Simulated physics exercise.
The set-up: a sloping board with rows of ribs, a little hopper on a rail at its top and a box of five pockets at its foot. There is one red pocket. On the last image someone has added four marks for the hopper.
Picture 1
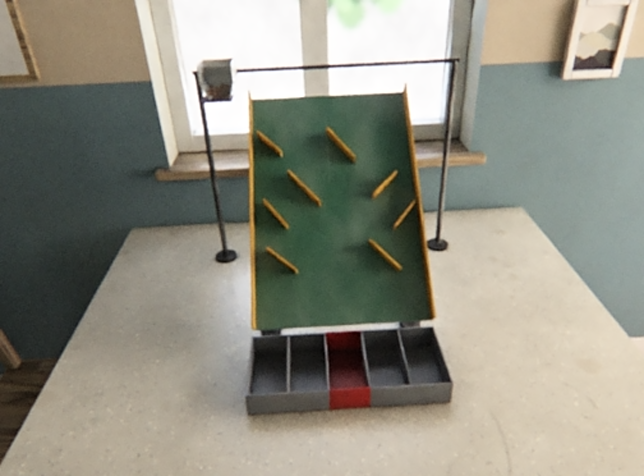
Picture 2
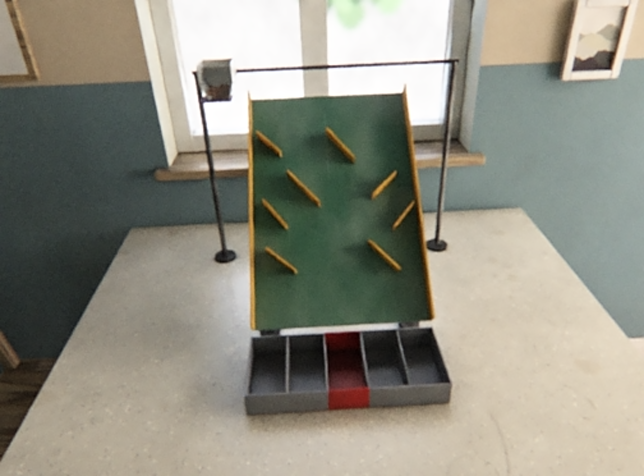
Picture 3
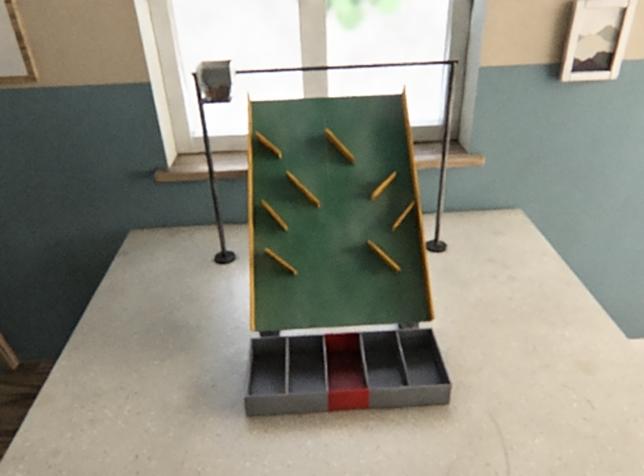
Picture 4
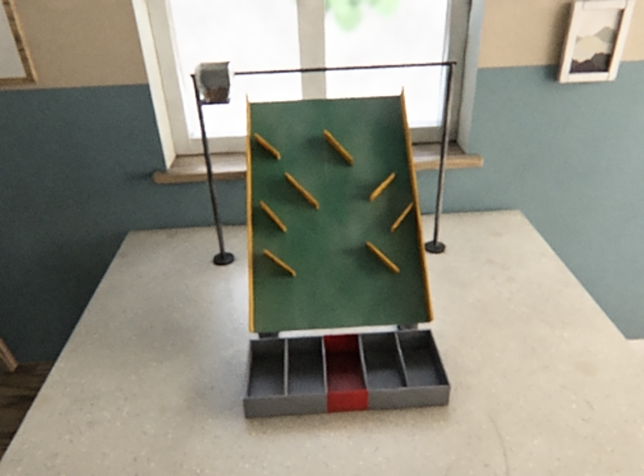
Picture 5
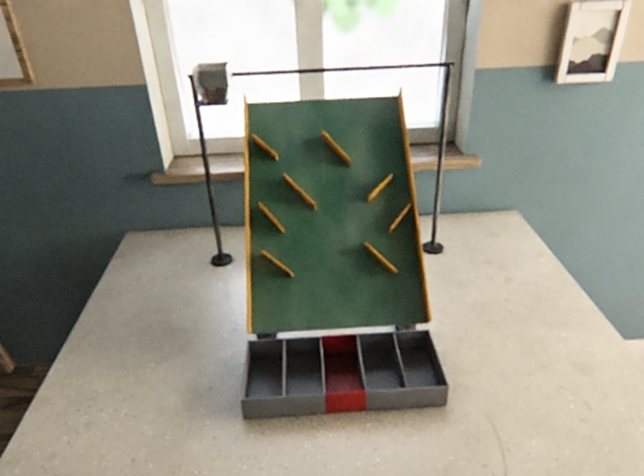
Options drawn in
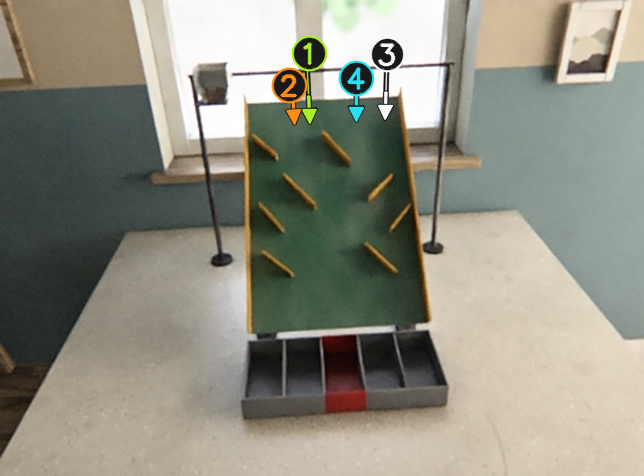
A green sloping board with yellow ribs stands still above a box with one red pocket.
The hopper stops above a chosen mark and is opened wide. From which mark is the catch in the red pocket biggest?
4.
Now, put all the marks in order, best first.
4, 1, 3, 2.
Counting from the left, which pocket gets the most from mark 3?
It is the fifth one.
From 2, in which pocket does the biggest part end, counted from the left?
It is the fourth one.
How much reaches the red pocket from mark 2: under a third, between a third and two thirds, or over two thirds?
It is under a third.
On the marked copy, mark 1 meets the board at (309, 118); mark 2 meets the board at (294, 119); mark 3 meets the board at (385, 114); mark 4 meets the board at (356, 116).
With 1, about a third in the red pocket, about two thirds in other pockets, a stray few outside the box.
With 2, a small part in the red pocket, nearly all in other pockets.
With 3, about a quarter in the red pocket, about two thirds in other pockets, a stray few held on the board, a small part outside the box.
With 4, about half in the red pocket, about half in other pockets, a stray few outside the box.
